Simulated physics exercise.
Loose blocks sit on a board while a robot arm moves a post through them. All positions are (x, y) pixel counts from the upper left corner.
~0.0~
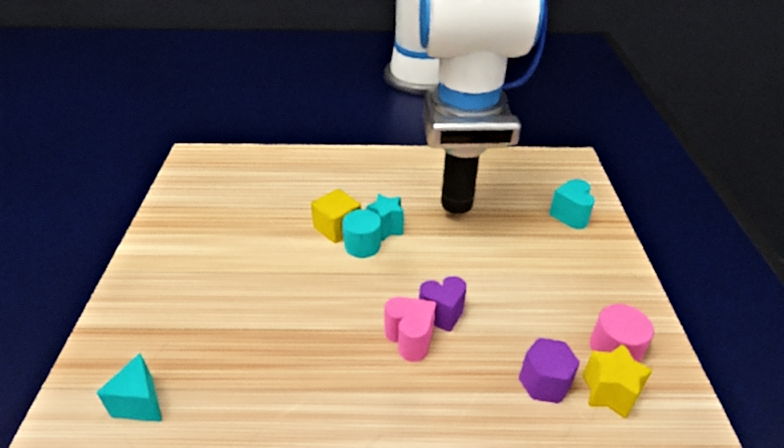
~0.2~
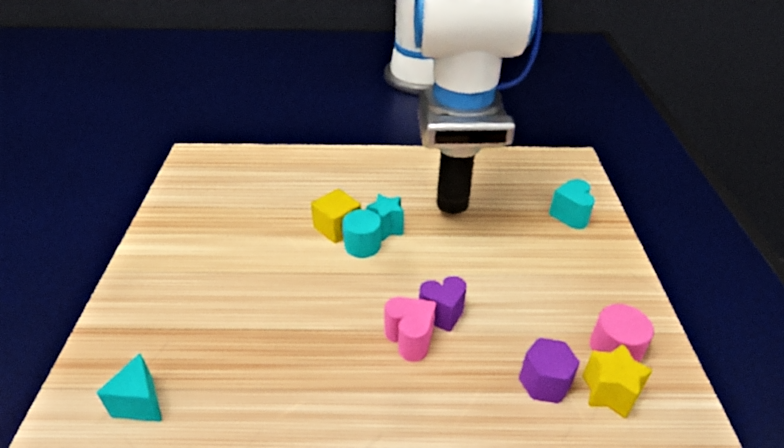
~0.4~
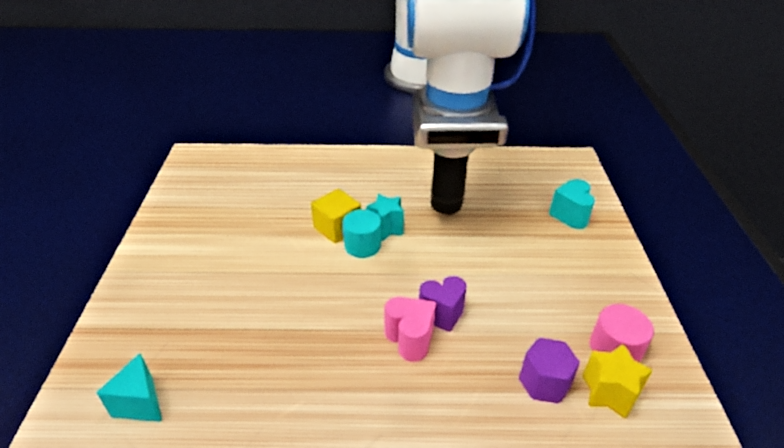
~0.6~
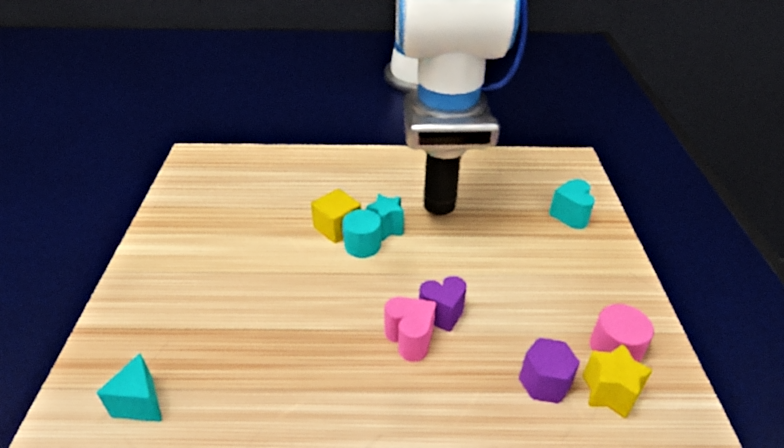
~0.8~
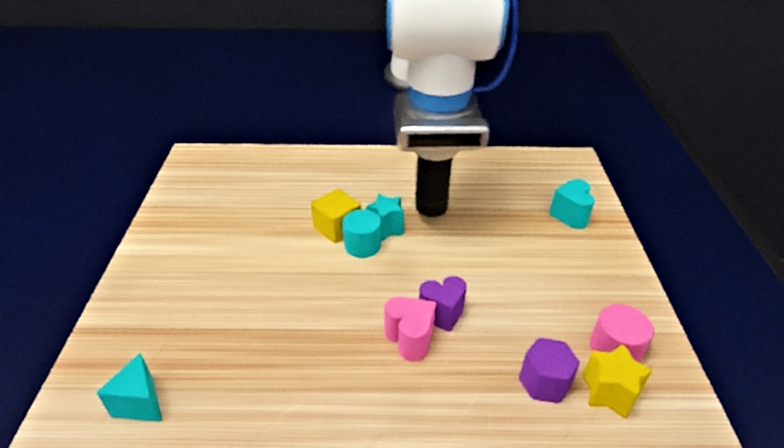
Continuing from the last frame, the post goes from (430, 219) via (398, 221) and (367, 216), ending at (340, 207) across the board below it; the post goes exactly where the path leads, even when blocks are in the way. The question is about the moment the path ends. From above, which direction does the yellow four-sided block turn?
The answer is clockwise.
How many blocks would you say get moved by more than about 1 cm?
Three or more get moved.
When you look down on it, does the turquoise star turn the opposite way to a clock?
Yes
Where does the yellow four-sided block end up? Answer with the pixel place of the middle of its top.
I'd place it at (302, 209), taking the centre of its top.
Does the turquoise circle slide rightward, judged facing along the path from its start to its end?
The answer is no.
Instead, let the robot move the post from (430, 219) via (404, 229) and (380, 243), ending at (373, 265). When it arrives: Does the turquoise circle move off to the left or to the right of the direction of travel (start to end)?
The right.
What follows on the original path. One third of the way, post at (398, 209); turquoise circle at (355, 224); turquoise star at (371, 205), turned 20° anticlockwise.
Two thirds of the way, post at (366, 205); yellow four-sided block at (309, 207), turned 20° clockwise; turquoise circle at (346, 229); turquoise star at (348, 208), turned 50° anticlockwise.
At the end, post at (339, 196); yellow four-sided block at (302, 209), turned 25° clockwise; turquoise circle at (347, 230); turquoise star at (342, 206), turned 70° anticlockwise.
